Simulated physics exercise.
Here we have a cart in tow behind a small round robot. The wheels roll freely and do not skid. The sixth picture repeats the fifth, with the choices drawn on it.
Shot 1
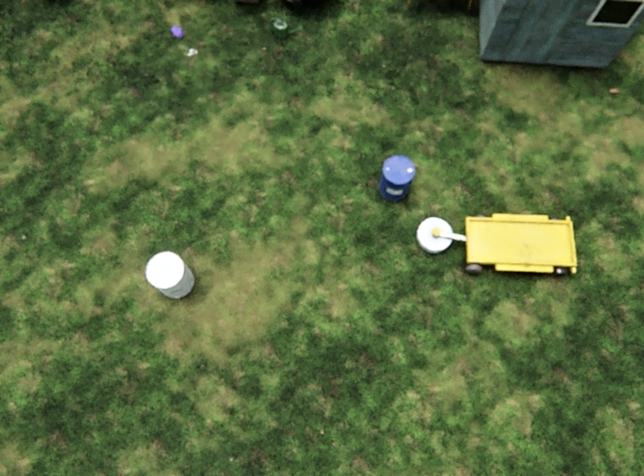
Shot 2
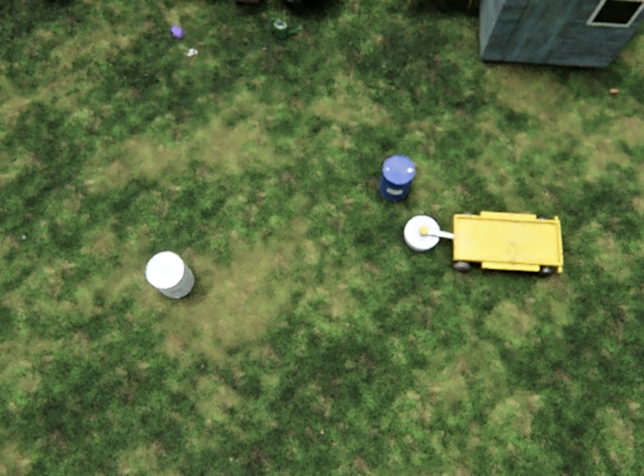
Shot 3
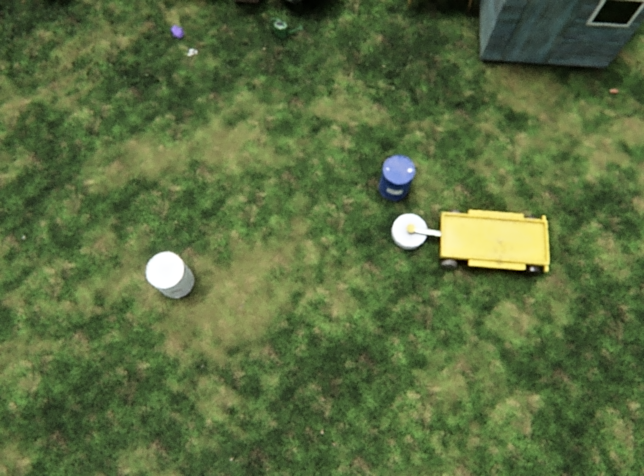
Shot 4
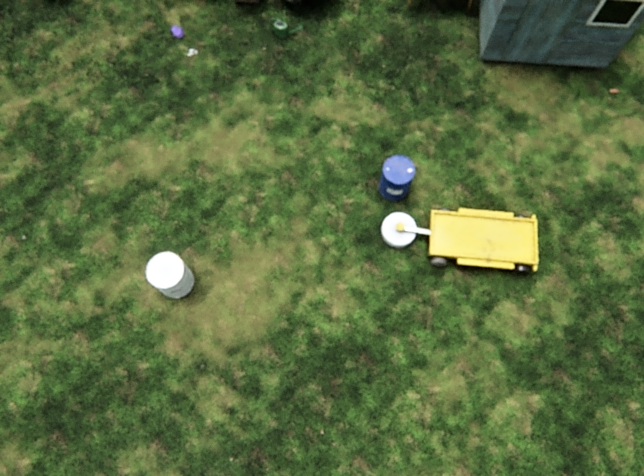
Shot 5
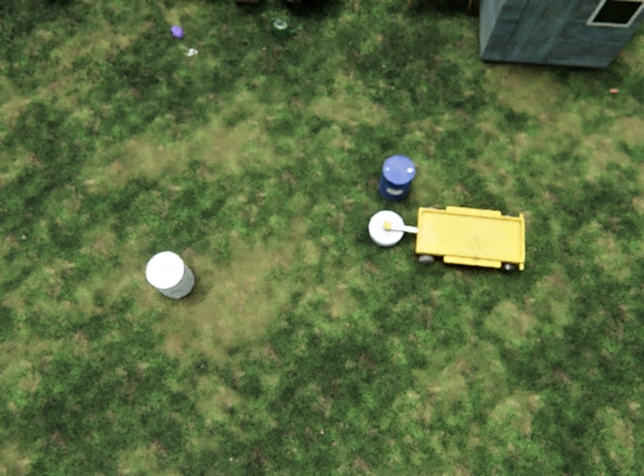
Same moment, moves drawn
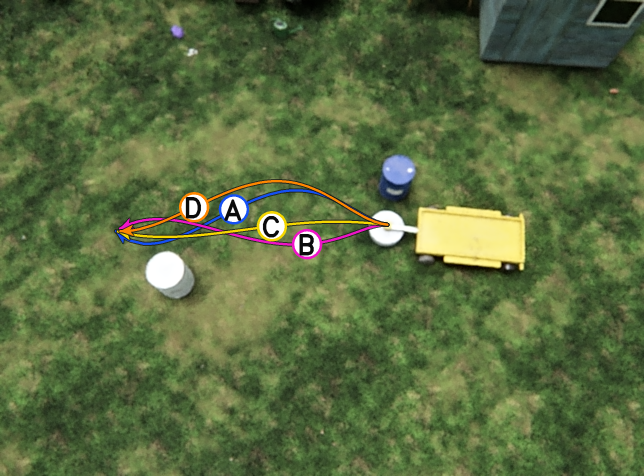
The video shows an overhead view of a grassy yard where a small round white robot slowly tows a yellow cart leftward, passing just below a blue drum, while a white drum at left and a shed corner remain still.
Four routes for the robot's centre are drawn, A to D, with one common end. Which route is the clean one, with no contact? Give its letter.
Only B clears them all.
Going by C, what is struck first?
It meets the white drum.
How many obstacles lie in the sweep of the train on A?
Two.
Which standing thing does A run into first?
The blue drum.
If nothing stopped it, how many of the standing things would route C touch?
In all, one.
On the marked copy, A from (388, 225) via (251, 201) to (116, 231); B from (388, 225) via (250, 239) to (120, 229); C from (388, 225) via (253, 229) to (118, 232); D from (388, 225) via (259, 183) to (120, 231).
Taking B. A third of the way, robot (292, 247), cart (375, 238).
Two thirds of the way, robot (199, 228), cart (278, 236).
When it is over, robot (119, 234), cart (198, 228); nothing has been touched.
As for the rest, A meets the blue drum and white drum; C meets the white drum; D meets the blue drum.
